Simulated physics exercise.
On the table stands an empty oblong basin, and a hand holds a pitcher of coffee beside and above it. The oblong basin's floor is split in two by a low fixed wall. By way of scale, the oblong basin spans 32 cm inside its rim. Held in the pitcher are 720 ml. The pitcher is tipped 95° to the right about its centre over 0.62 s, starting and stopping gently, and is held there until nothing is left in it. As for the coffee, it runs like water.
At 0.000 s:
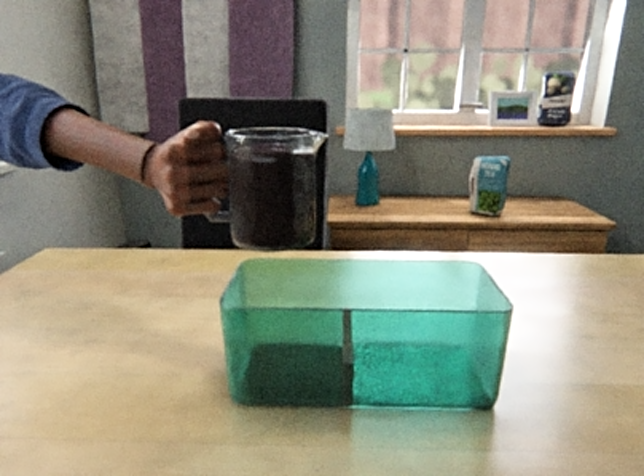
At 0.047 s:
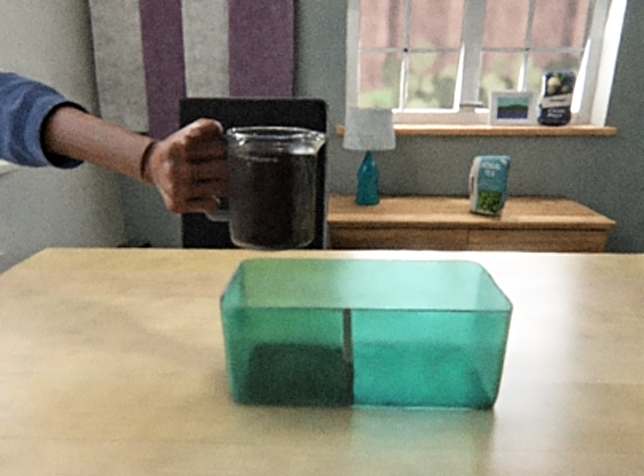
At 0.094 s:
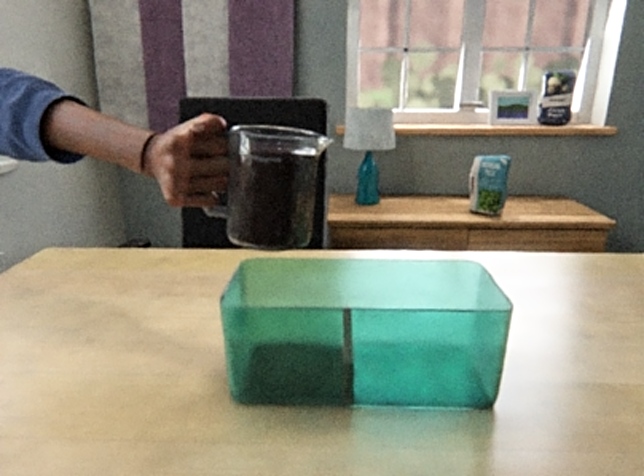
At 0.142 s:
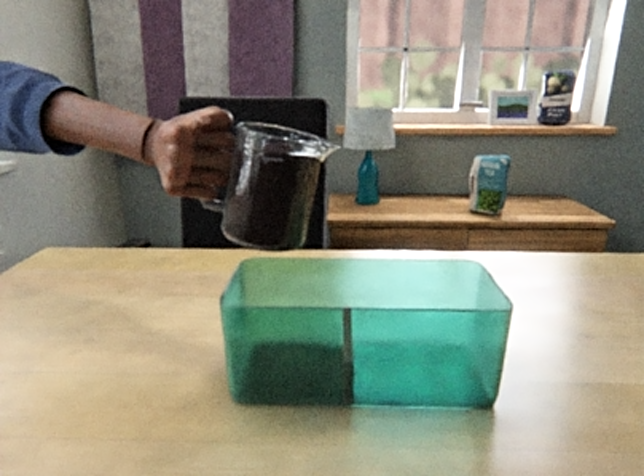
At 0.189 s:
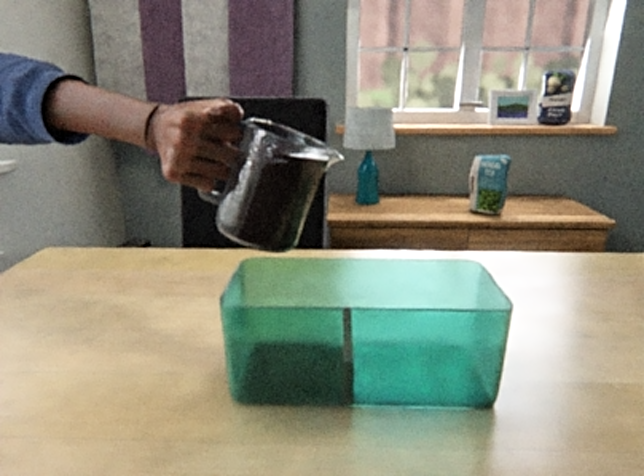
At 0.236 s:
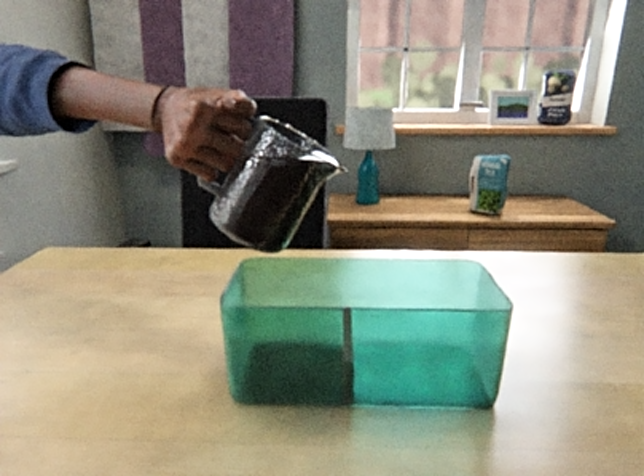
In this clip, a hand holds a glass pitcher of dark coffee above a green, see-through oblong basin on a table, keeps it nearly upright at first, then gradually tilts it to the right.
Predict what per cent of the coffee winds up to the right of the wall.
Roughly 95 per cent is past the wall.
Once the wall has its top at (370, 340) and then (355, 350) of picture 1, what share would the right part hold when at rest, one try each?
In order, 85 and 90 per cent.
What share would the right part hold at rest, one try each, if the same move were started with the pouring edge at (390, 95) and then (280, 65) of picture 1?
Respectively 85 and 80 %.
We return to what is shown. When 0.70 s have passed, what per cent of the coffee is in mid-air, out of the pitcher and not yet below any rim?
Some 16 per cent.
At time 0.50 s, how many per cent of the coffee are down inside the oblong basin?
About 12%.
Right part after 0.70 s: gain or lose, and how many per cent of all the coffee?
It goes up by about 44.
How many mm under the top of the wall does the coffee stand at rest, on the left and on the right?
About 54 mm left, about 28 mm right.
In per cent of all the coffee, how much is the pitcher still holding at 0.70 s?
About 32 % is still there.
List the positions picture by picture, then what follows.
The first picture shows tilt 0°; pouring edge (329, 135); surface from (232, 149) to (314, 149); the oblong basin's rim runs from (232, 281) to (496, 285); the wall's top is at (347, 333).
The second picture shows tilt 1°; pouring edge (330, 135); surface from (232, 148) to (314, 149).
The third picture shows tilt 5°; pouring edge (334, 140); surface from (235, 147) to (317, 151).
The fourth picture shows tilt 12°; pouring edge (338, 147); surface from (238, 149) to (322, 152).
The fifth picture shows tilt 20°; pouring edge (343, 157); surface from (237, 164) to (329, 157).
The sixth picture shows tilt 30°; pouring edge (347, 170); surface from (232, 172) to (338, 159).
After 0.50 s the tilt is 87° and 70 per cent is still to pour, 0 is left of the wall and 12 right of it.
After 0.70 s the tilt is 95° and 32 per cent is still to pour, 1 is left of the wall and 52 right of it.
After 0.90 s the tilt is 95° and 13 per cent is still to pour, 1 is left of the wall and 80 right of it.
After 1.12 s the tilt is 95° and 5 per cent is still to pour, 2 is left of the wall and 91 right of it.
In the end 3 per cent lies left of the wall, 95 right of it and 1 outside.
